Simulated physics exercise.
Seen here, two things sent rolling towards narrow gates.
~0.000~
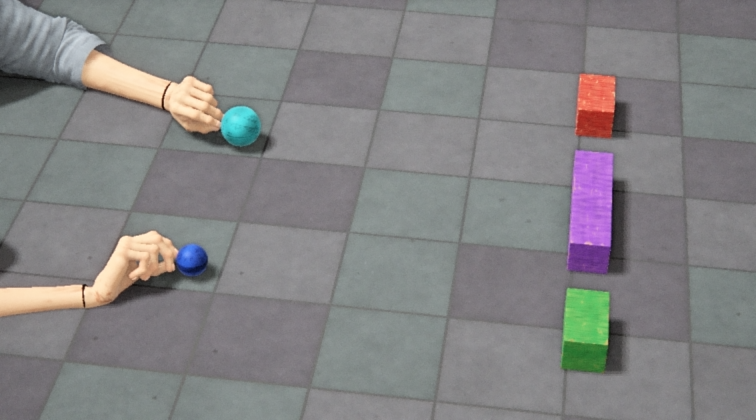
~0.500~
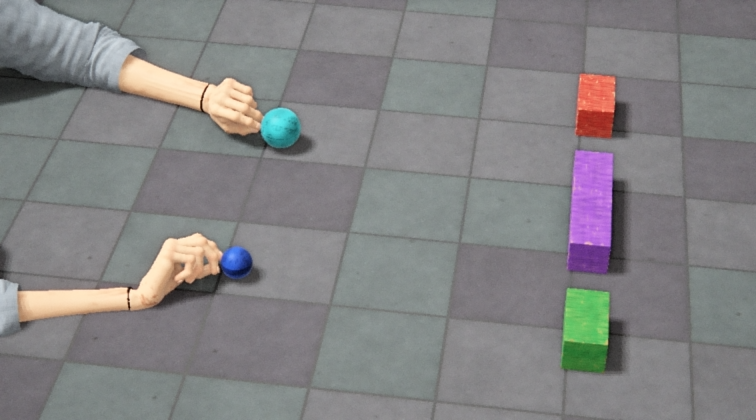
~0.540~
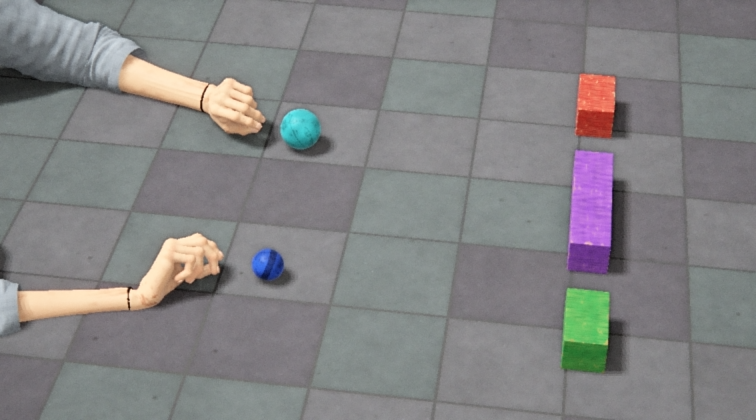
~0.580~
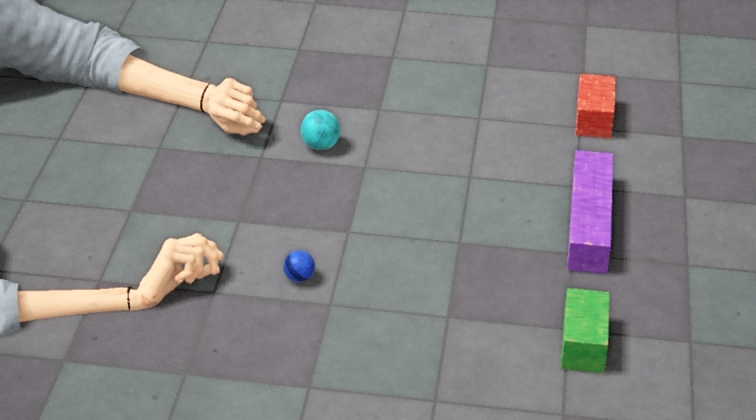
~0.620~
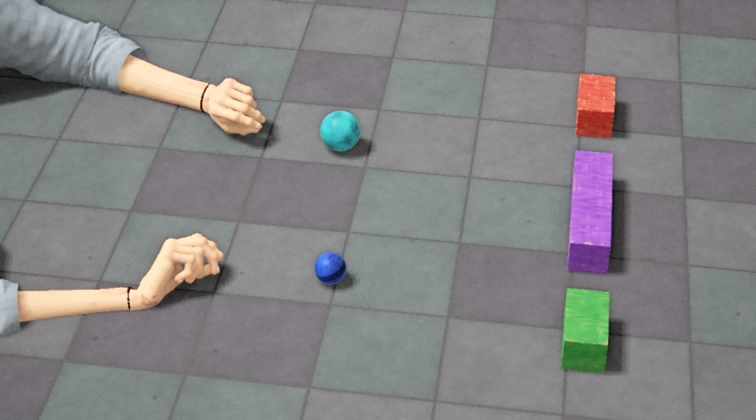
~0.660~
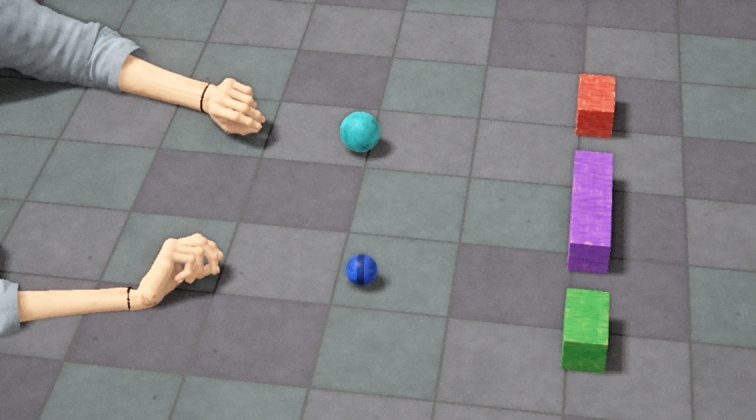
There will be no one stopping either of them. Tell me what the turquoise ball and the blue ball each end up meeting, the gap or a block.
At the end, the turquoise ball travels through, the blue ball travels through.
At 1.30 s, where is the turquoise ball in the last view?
I'd expect it close to (670, 146) in the last view.
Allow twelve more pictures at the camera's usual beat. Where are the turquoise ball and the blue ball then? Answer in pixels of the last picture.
In the order asked: (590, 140), then (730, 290).
After 1.30 s, turquoise ball heading on near (670, 146); blue ball heading on.
In the end (2.3 s), the turquoise ball gets between the blocks; the blue ball gets between the blocks.
